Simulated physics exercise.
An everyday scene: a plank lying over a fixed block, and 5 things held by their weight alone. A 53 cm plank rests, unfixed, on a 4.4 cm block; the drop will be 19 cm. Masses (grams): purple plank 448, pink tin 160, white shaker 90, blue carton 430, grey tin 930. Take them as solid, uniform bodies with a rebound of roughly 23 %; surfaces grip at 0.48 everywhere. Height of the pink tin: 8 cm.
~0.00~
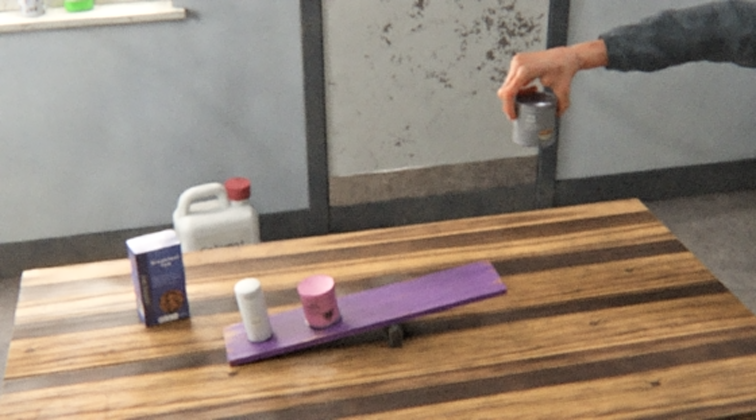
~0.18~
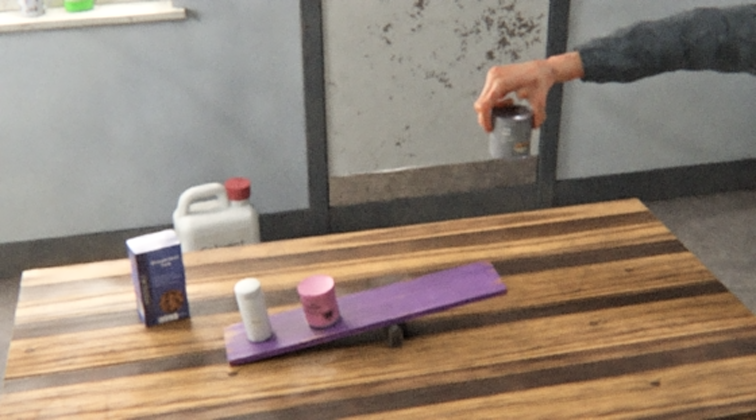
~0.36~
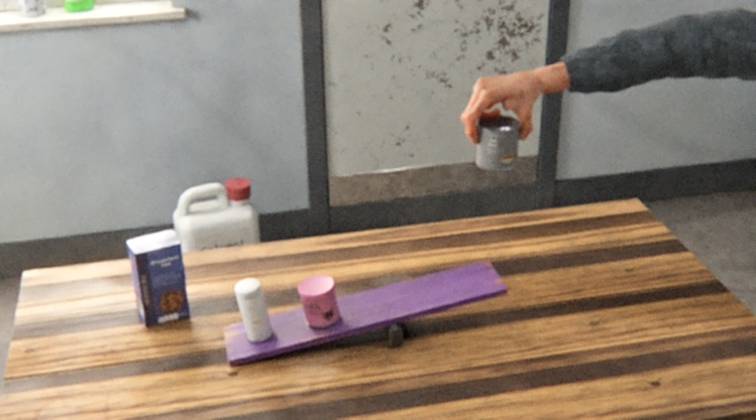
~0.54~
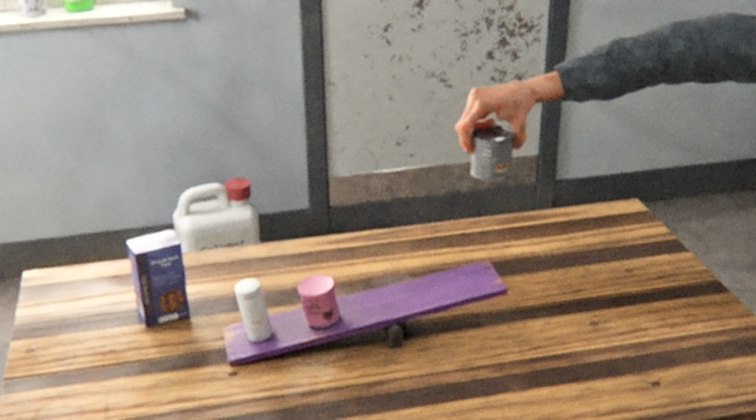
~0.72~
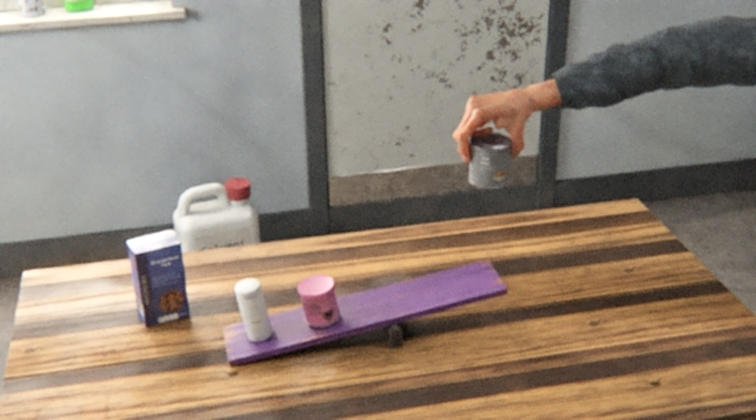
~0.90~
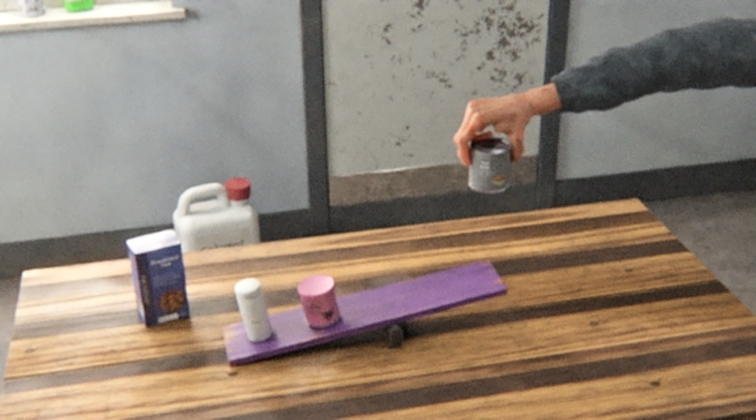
A hand moves a grey tin left and down, then holds it above a purple plank.
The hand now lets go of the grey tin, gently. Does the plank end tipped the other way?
In the end the plank lies as before.
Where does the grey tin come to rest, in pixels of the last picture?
At about (542, 290).
After 1.30 s, plank at 12°, tipped the other way; grey tin leaning 18° near (500, 280); white shaker leaning 45°; pink tin leaning 43°.
After 1.60 s, plank at 8°, leaning as at the start; grey tin on its side near (543, 290); pink tin on its side; white shaker upside down.
By the end (4.0 s), plank at 8°, leaning as at the start; tipped over on the table or plank, pink tin, white shaker and grey tin; the other 2 in place, give or take 4 cm. Seen from the same camera at the end, grey tin near (543, 290). The plank ends as it began.
